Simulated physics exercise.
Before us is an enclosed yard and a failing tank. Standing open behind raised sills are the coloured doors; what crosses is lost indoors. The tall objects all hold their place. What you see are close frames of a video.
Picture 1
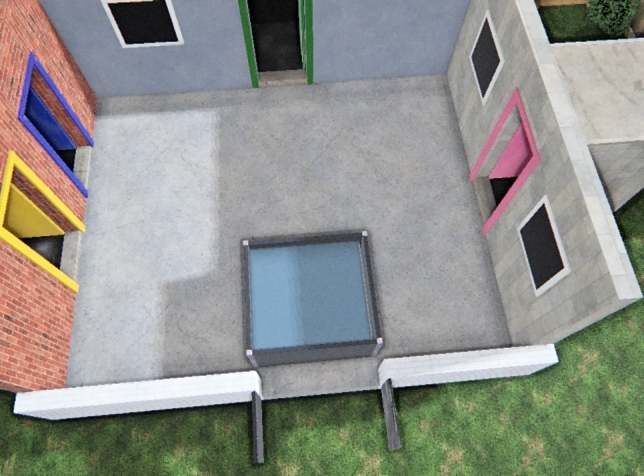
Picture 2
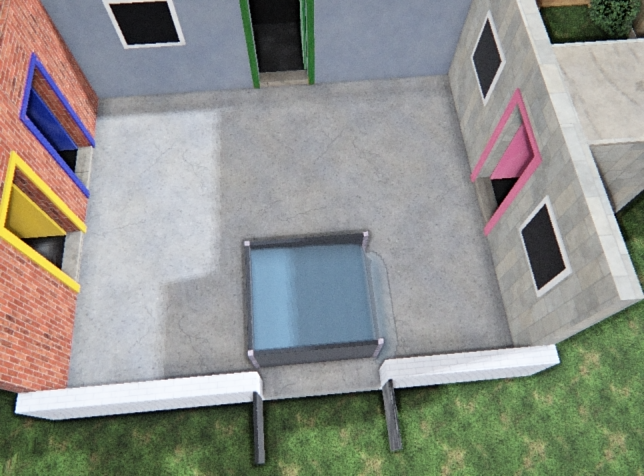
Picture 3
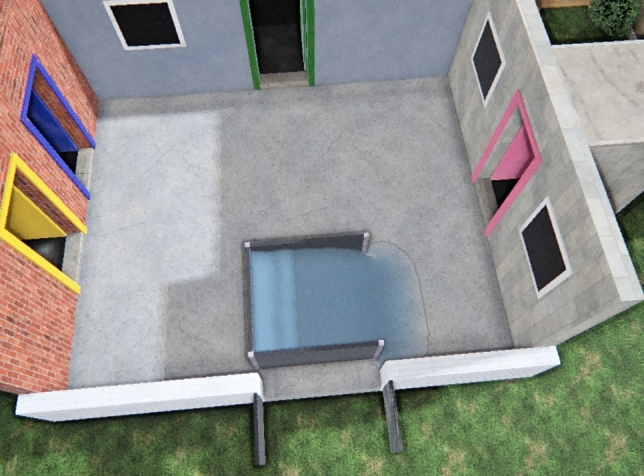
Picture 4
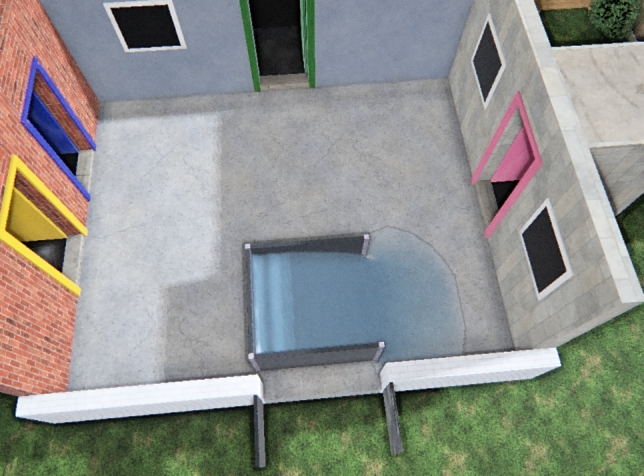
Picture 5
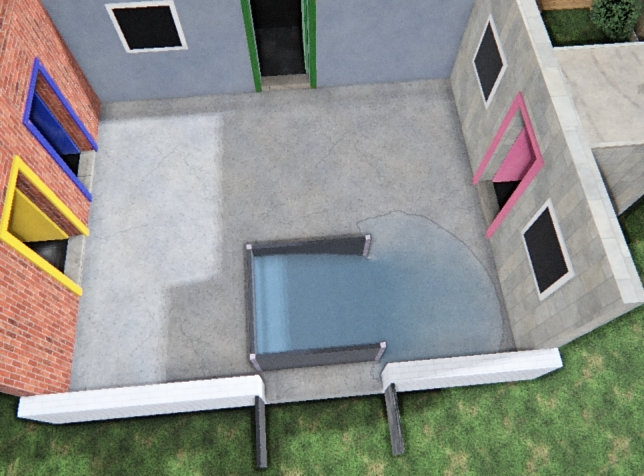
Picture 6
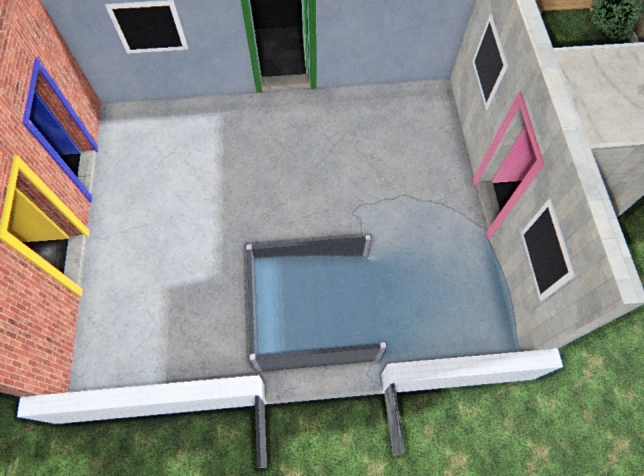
In a walled yard, water pours from the tank's open right side and spreads rightward across concrete.
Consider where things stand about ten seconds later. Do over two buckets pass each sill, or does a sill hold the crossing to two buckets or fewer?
At the end, pink door: Exceeds two buckets; blue door: Exceeds two buckets; green door: Within two buckets; yellow door: Within two buckets.
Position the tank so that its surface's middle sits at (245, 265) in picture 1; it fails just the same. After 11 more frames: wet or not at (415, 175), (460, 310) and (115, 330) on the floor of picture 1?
Spot one is touched, spot two is touched, spot three is not touched.
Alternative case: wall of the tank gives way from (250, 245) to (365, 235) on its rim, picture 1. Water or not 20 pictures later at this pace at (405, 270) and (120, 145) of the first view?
Still dry and Soaked.
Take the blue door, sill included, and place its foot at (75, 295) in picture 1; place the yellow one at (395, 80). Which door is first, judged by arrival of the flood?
The pink one.
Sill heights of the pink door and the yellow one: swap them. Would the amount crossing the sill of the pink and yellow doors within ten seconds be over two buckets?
My take is that the pink door overshoots the limit and the yellow door remains within bounds.
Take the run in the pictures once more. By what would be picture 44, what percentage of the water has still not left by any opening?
Near 94 in a hundred.
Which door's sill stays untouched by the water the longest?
It's the door marked yellow.
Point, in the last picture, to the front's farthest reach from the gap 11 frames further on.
The farthest point of the front sits at (448, 83).
A moment on, water covers 20 % of the floor; the pink door under two buckets in, the blue door not reached, the green door not reached, the yellow door not reached.
Next, water covers 25 % of the floor; the pink door over two buckets in, the blue door not reached, the green door not reached, the yellow door not reached.
Then, water covers 45 % of the floor; the pink door over two buckets in, the blue door not reached, the green door wet at the sill, nothing in, the yellow door not reached.
Later, water covers 70 % of the floor; the pink door over two buckets in, the blue door under two buckets in, the green door wet at the sill, nothing in, the yellow door not reached.
In the end, water covers 95 % of the floor; the pink door over two buckets in, the blue door over two buckets in, the green door wet at the sill, nothing in, the yellow door wet at the sill, nothing in.
